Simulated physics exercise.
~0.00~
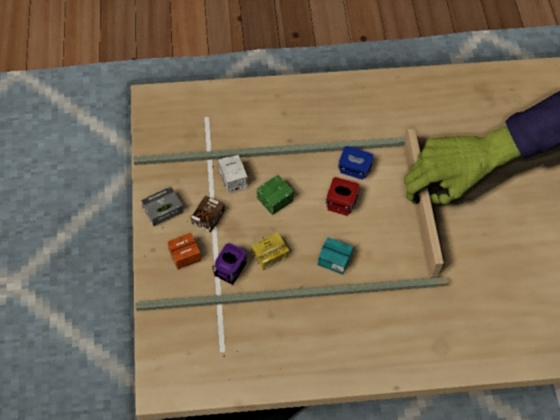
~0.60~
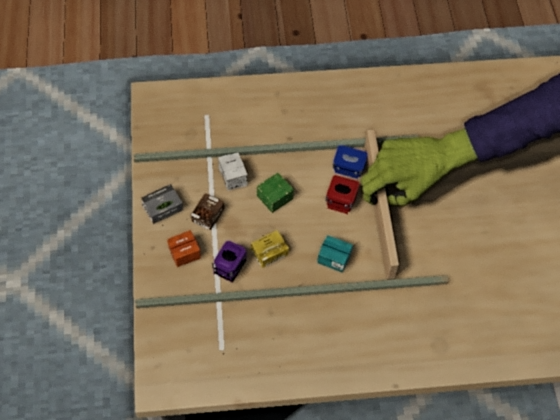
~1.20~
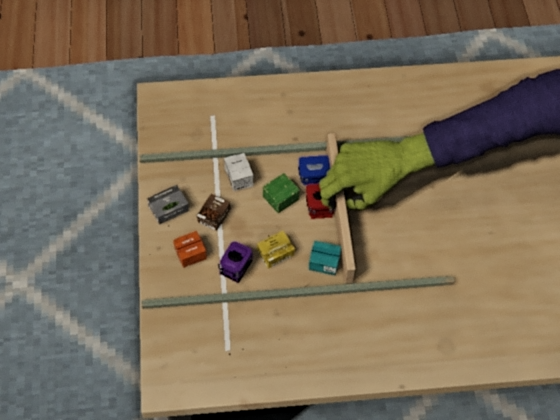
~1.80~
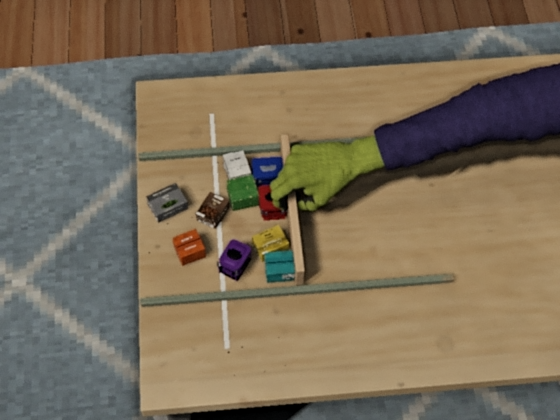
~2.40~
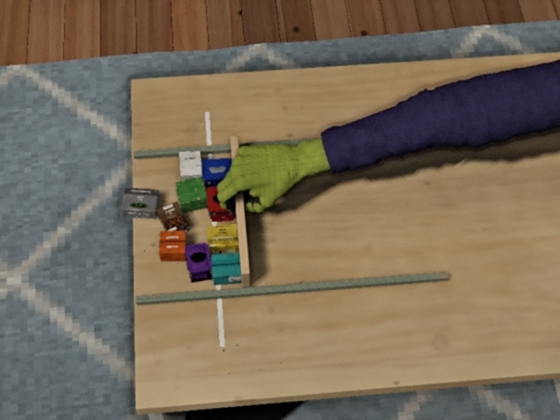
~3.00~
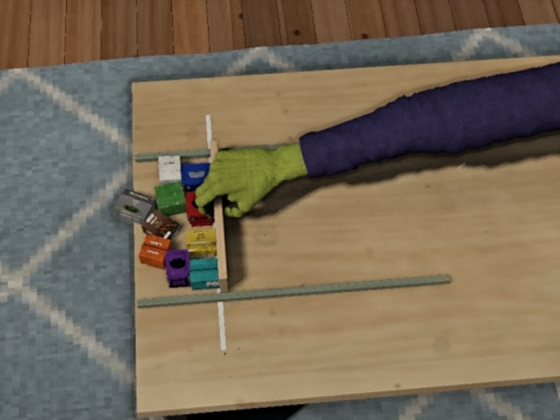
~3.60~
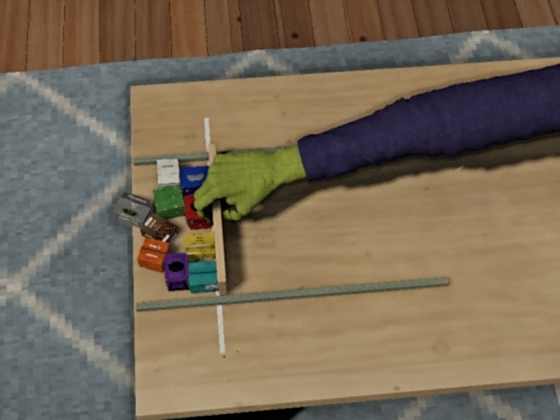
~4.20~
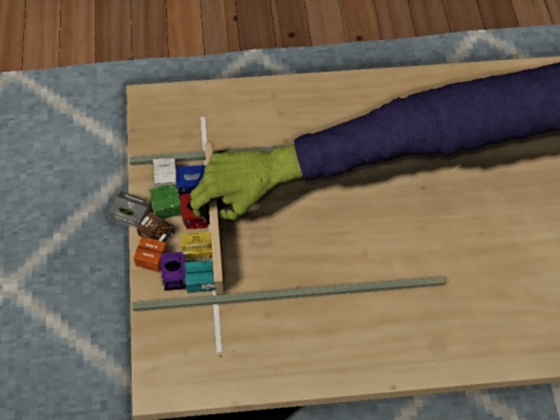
A green-gloved hand with a purple sleeve pushes an upright wooden board leftward across a pale wooden table, seen from above, with a patterned blue rug beneath. Small coloured blocks lie scattered between two greenish rails, near a white tape line. The board meets the blue and red pieces, then the turquoise one, and carries them left into the green, white and yellow ones. The purple, orange, brown and grey pieces are then shoved toward the left edge. The board stops near the tape, with the pieces bunched together, the grey one jutting over the edge, and none fallen.
